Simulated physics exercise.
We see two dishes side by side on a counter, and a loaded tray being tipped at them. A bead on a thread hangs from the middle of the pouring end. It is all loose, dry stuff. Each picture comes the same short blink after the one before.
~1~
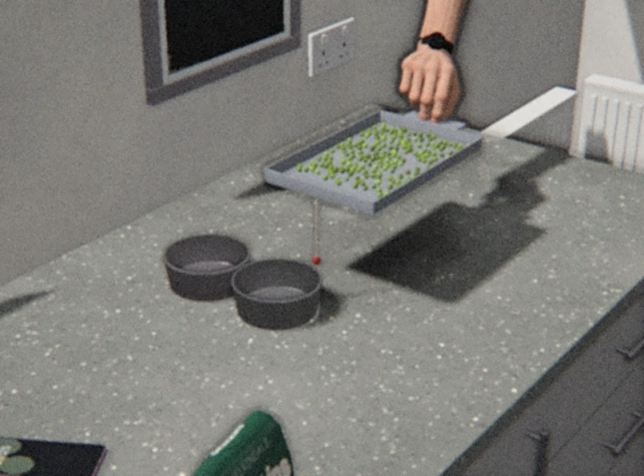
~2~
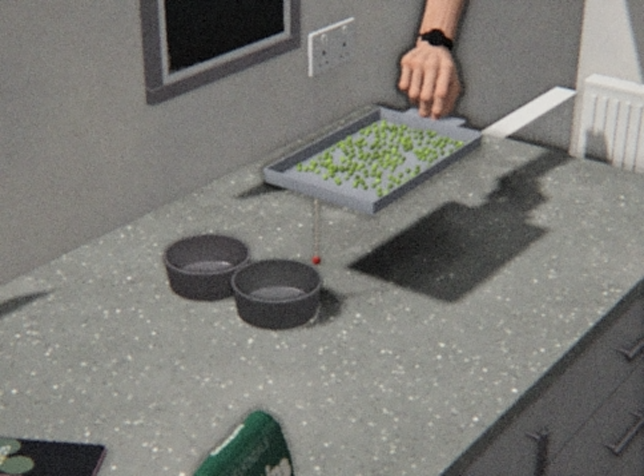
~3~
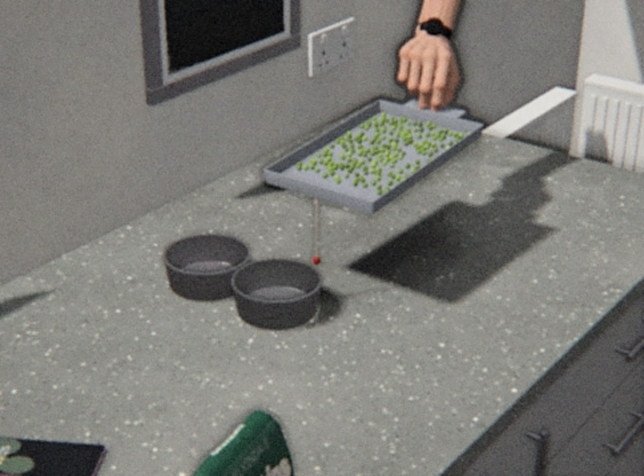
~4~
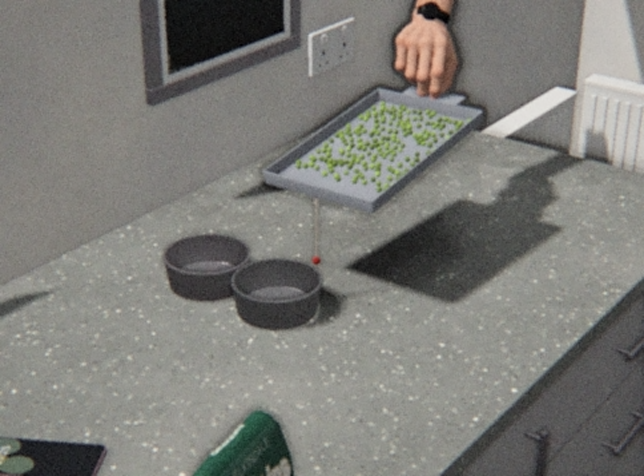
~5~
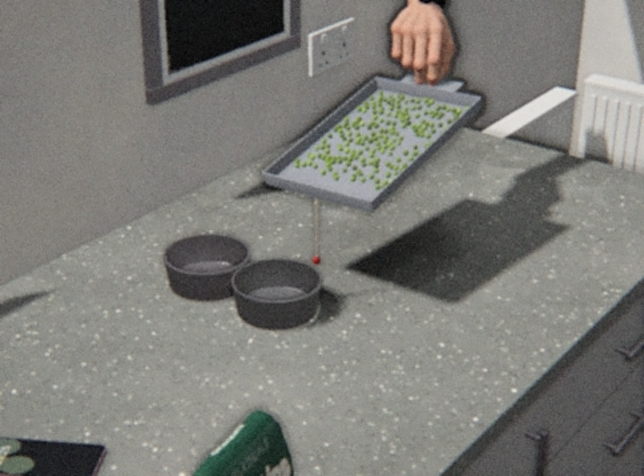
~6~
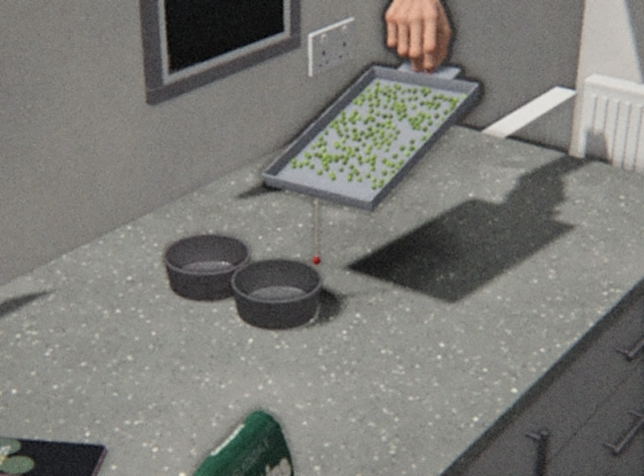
Tray of small green peas tilting gradually as a hand raises its far end, above a counter with two dark round dishes.
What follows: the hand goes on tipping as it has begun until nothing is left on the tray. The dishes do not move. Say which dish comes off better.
Fuller: The right dish.
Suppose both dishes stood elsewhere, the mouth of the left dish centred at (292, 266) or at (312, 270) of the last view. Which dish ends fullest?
The first try: Left. The second: The left-hand dish.
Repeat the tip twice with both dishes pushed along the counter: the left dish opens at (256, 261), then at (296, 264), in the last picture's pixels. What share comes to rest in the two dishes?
First some 90, then 70 per cent.
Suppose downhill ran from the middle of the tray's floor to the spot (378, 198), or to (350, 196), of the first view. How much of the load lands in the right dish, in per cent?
In turn 0 and 20 in a hundred.
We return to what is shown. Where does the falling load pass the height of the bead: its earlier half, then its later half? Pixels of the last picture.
Early half (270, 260), late half (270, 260).
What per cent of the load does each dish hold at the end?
The left dish has 0 per cent, the right dish has 80.
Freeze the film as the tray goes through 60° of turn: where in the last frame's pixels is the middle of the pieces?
Near (298, 182).
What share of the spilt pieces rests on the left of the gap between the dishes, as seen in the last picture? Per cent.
Some 30 per cent.
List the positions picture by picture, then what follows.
In the first picture, corners of the pouring end at (267, 168) and (373, 201), level; middle of the load at (383, 157), dried peas; left dish at (179, 281); right dish at (249, 309); bead on its thread at (316, 261).
In the second picture, corners of the pouring end at (266, 169) and (373, 201), level; middle of the load at (383, 155).
In the third picture, corners of the pouring end at (266, 169) and (372, 201), tipped barely, lowest at the left corner; middle of the load at (383, 150).
In the fourth picture, corners of the pouring end at (265, 171) and (371, 200), tipped a little, lowest at the left corner; middle of the load at (382, 143).
In the fifth picture, corners of the pouring end at (264, 172) and (370, 200), tipped a little, lowest at the left corner; middle of the load at (380, 136).
In the sixth picture, corners of the pouring end at (264, 173) and (369, 200), tipped clearly, lowest at the left corner; middle of the load at (377, 131), about half on the move; left dish at (179, 281); right dish at (249, 309).
Soon, tray tipped steeply; most on the tray; a stray few in the right dish; a stray few outside both; a small part in the air.
A while on, tray tipped right over; most on the tray; about a quarter in the right dish; a stray few in the left dish; a stray few outside both; a small part in the air.
Towards the end, tray tipped past a quarter turn; most in the right dish; a stray few in the left dish; about a quarter outside both.
Finally, tray tipped past a quarter turn; most in the right dish; a stray few in the left dish; about a quarter outside both.
